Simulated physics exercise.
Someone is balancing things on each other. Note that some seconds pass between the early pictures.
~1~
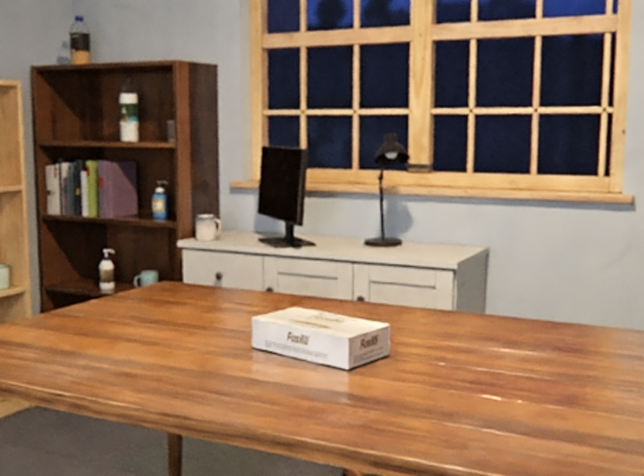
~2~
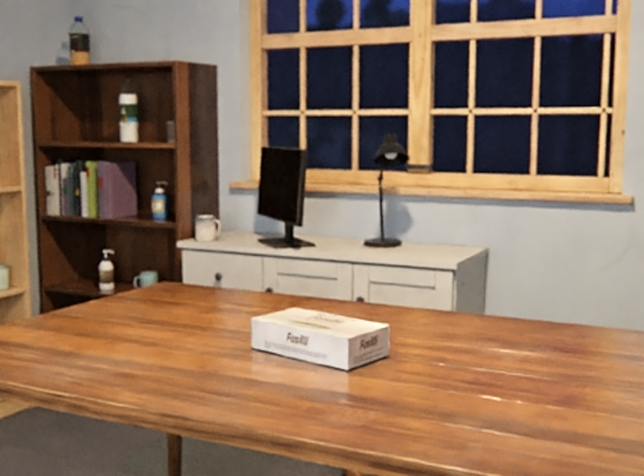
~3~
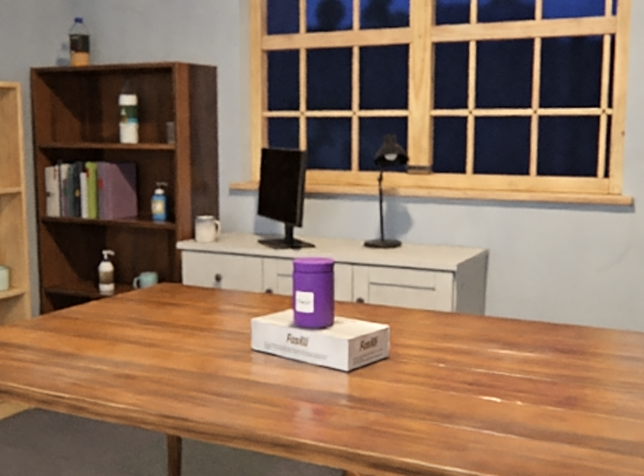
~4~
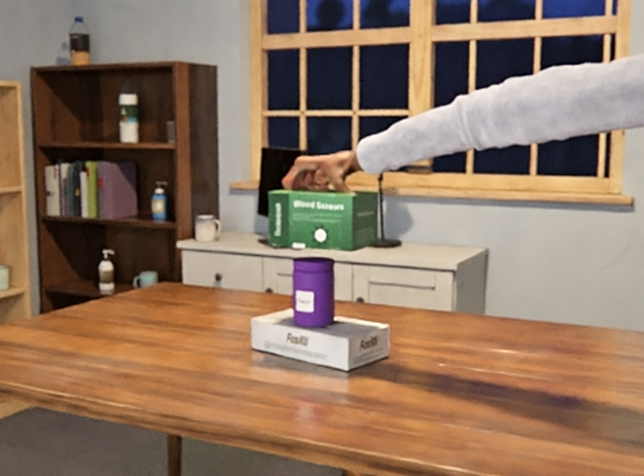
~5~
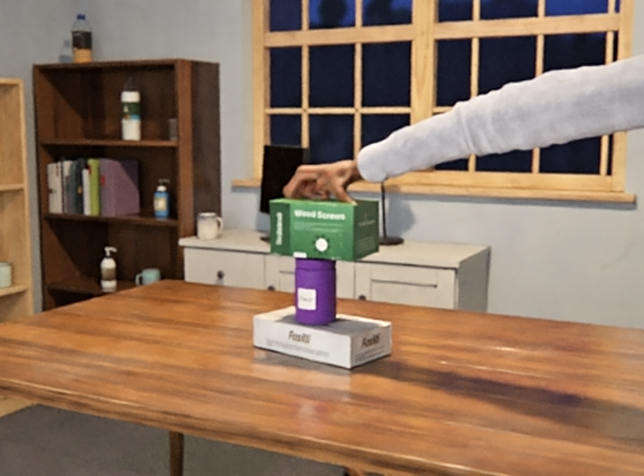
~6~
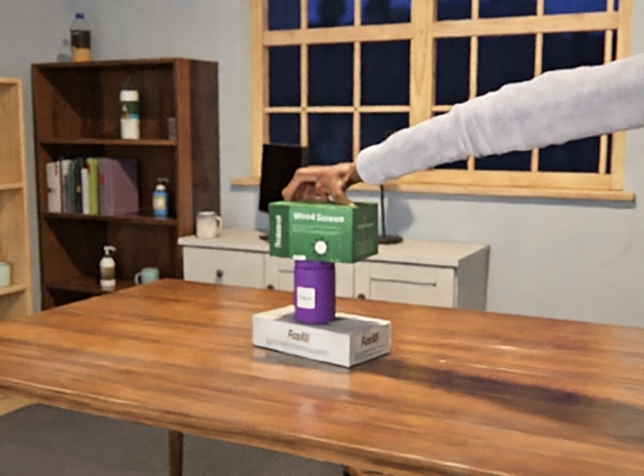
A white box lies on a glossy wooden table in a room seen from slightly above the tabletop, with a dark window, a brown bookshelf at left, and a pale cabinet holding a black monitor and lamp behind. A purple jar then appears upright on the white box. A grey-sleeved arm reaches in from the right, its hand lowering a green box onto the jar and staying on it, while the camera remains still.
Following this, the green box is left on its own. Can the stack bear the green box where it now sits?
Watch - nothing tips or drops.
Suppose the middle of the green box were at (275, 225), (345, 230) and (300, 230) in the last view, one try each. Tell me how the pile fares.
First try: It comes apart; second try: It comes apart; third try: It holds.
Then, 0.10 s after the last picture, nothing has stirred.
Then, 0.40 s after the last picture, green box resting near (324, 230).
At rest, all 3 in place. Seen from the same camera at the end, green box near (324, 230). The pile stays up.
